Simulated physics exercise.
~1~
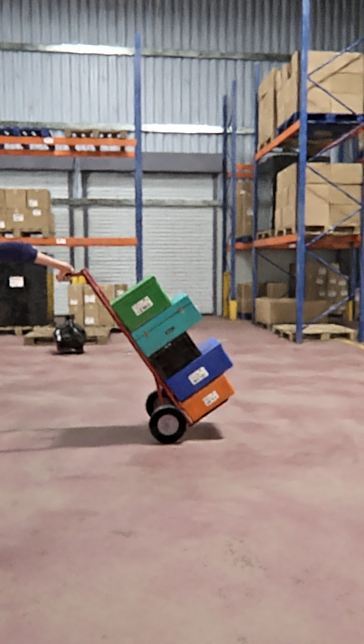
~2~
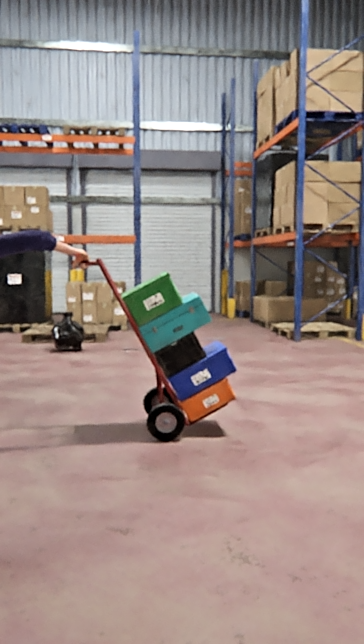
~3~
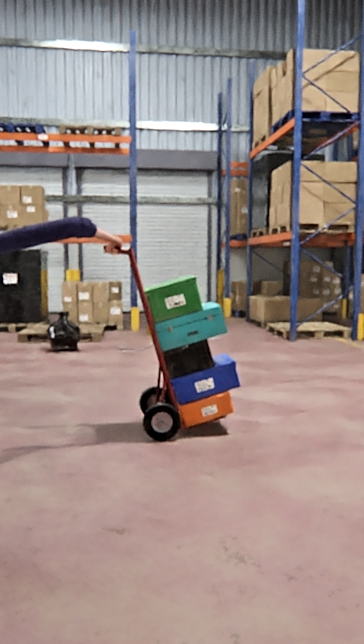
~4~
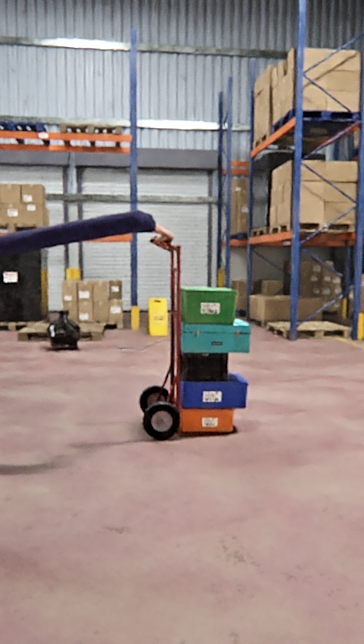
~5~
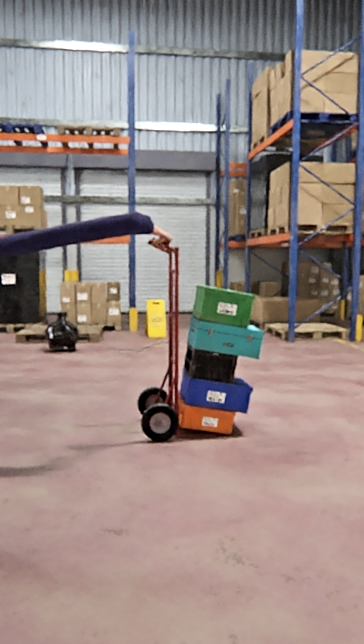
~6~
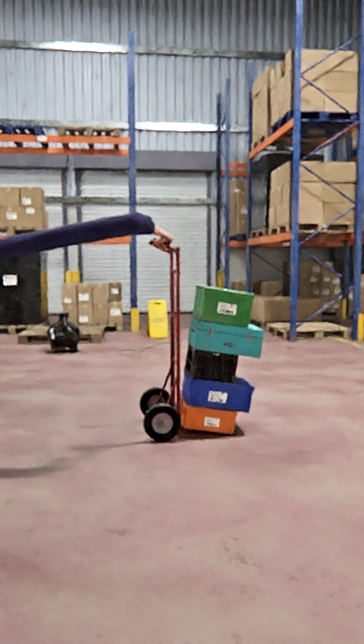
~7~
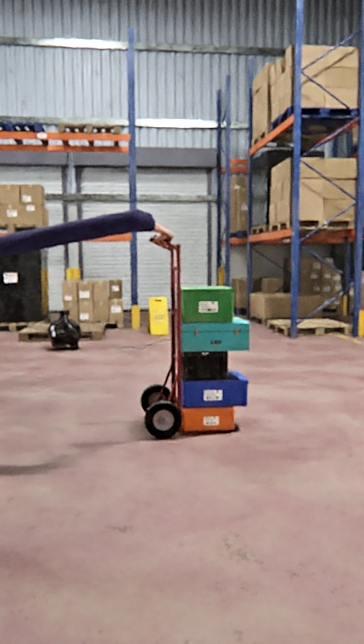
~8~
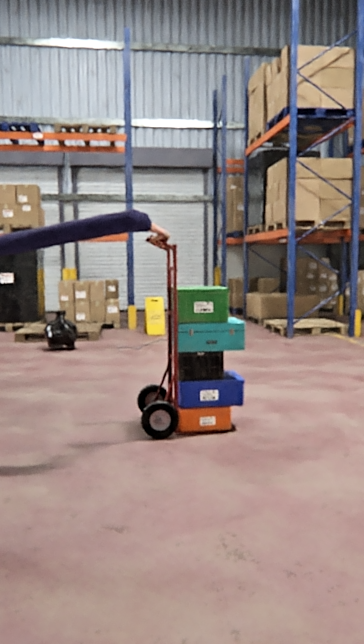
An arm in a dark blue sleeve reaches in from the left and grips the handle of a red hand truck in a warehouse, seen from the side by a slightly swaying camera. Leaning back to the left, the truck carries five boxes, stacked from orange at the bottom through blue, black and turquoise to green on top. Blue racking with cartons stands behind. The hand tips the truck forward until it stands upright. The upper boxes rock forward a little, then settle back. The truck ends upright, its stack still whole.
